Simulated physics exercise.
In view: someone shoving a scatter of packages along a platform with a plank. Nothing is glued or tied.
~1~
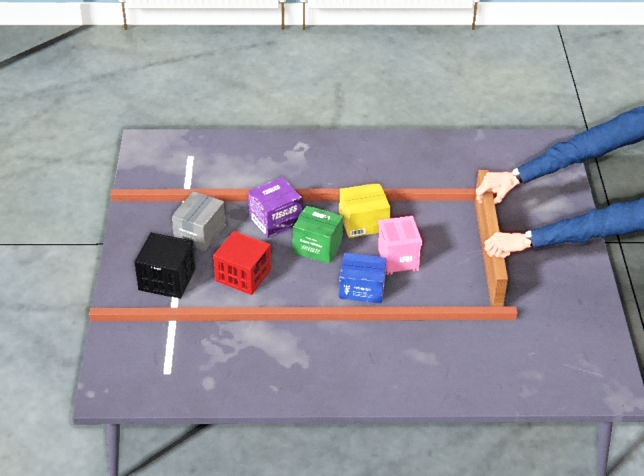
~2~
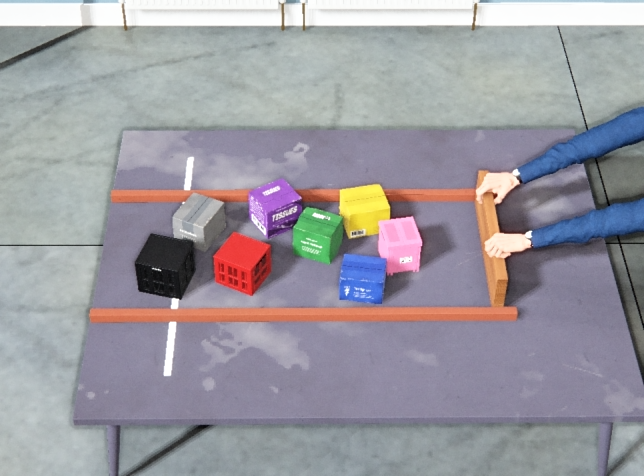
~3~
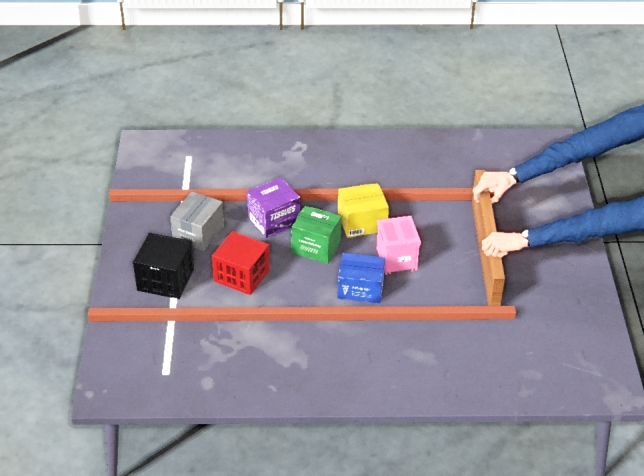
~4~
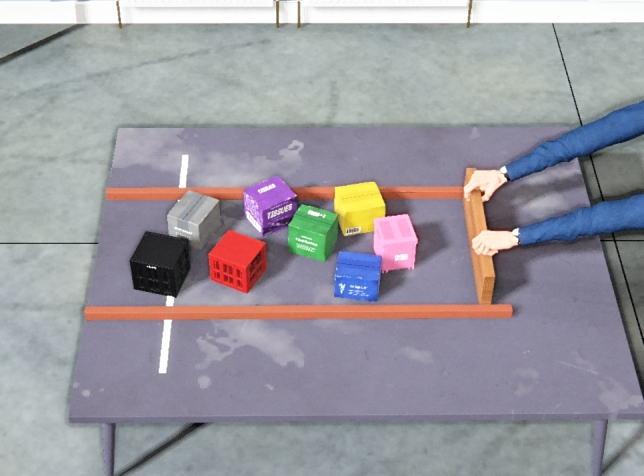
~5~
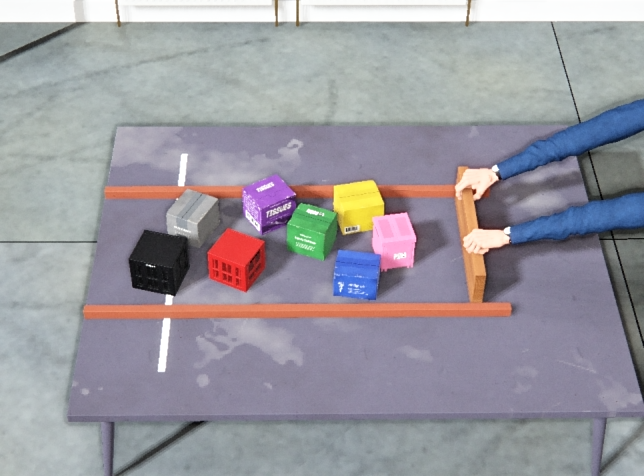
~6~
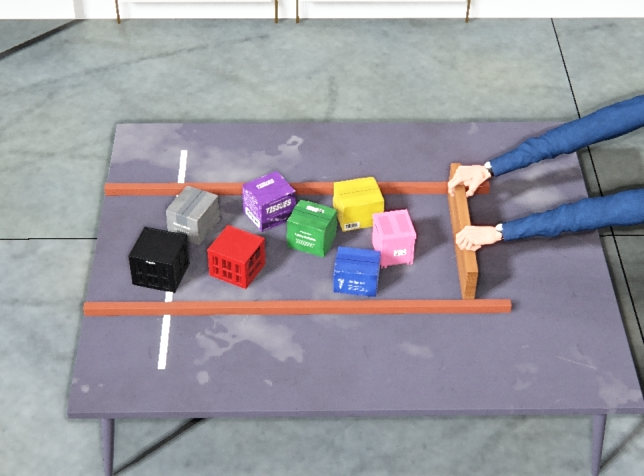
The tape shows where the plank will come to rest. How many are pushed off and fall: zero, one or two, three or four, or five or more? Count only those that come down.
Here the number that fall off is one or two.
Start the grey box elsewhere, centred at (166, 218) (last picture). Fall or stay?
Then it goes over.
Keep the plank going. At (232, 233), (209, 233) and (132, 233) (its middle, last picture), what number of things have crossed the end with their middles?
It would be 0, 0 and 5.
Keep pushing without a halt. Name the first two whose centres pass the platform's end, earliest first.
They are the black crate, the grey box.
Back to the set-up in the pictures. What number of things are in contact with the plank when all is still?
That makes 3.
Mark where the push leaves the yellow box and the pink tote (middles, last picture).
About (156, 202), and the other about (155, 239).
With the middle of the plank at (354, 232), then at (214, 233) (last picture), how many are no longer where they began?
At the one place 4, at the other 8.
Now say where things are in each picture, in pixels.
Black crate (166, 266); grey box (199, 221); red crate (243, 263); plank (490, 238); tape (180, 255), in the first frame.
Grey box (199, 222); green parcel (318, 236), in the second frame.
Red crate (241, 263); plank (487, 238), in the third frame.
Black crate (161, 264); pink tote (395, 244), in the fourth frame.
Grey box (193, 218); purple box (269, 205), in the fifth frame.
Black crate (160, 260); grey box (193, 215); red crate (237, 257); plank (462, 231); tape (174, 249), in the sixth frame.
Soon after, none off yet; black crate at rest near (160, 260); grey box at rest near (193, 215); red crate at rest near (237, 257).
After that, none off yet; black crate moving near (158, 260); grey box displaced a little near (171, 217); red crate displaced about its own width near (209, 256).
In the end, the number that fall off is one or two; gone, grey box and black crate.
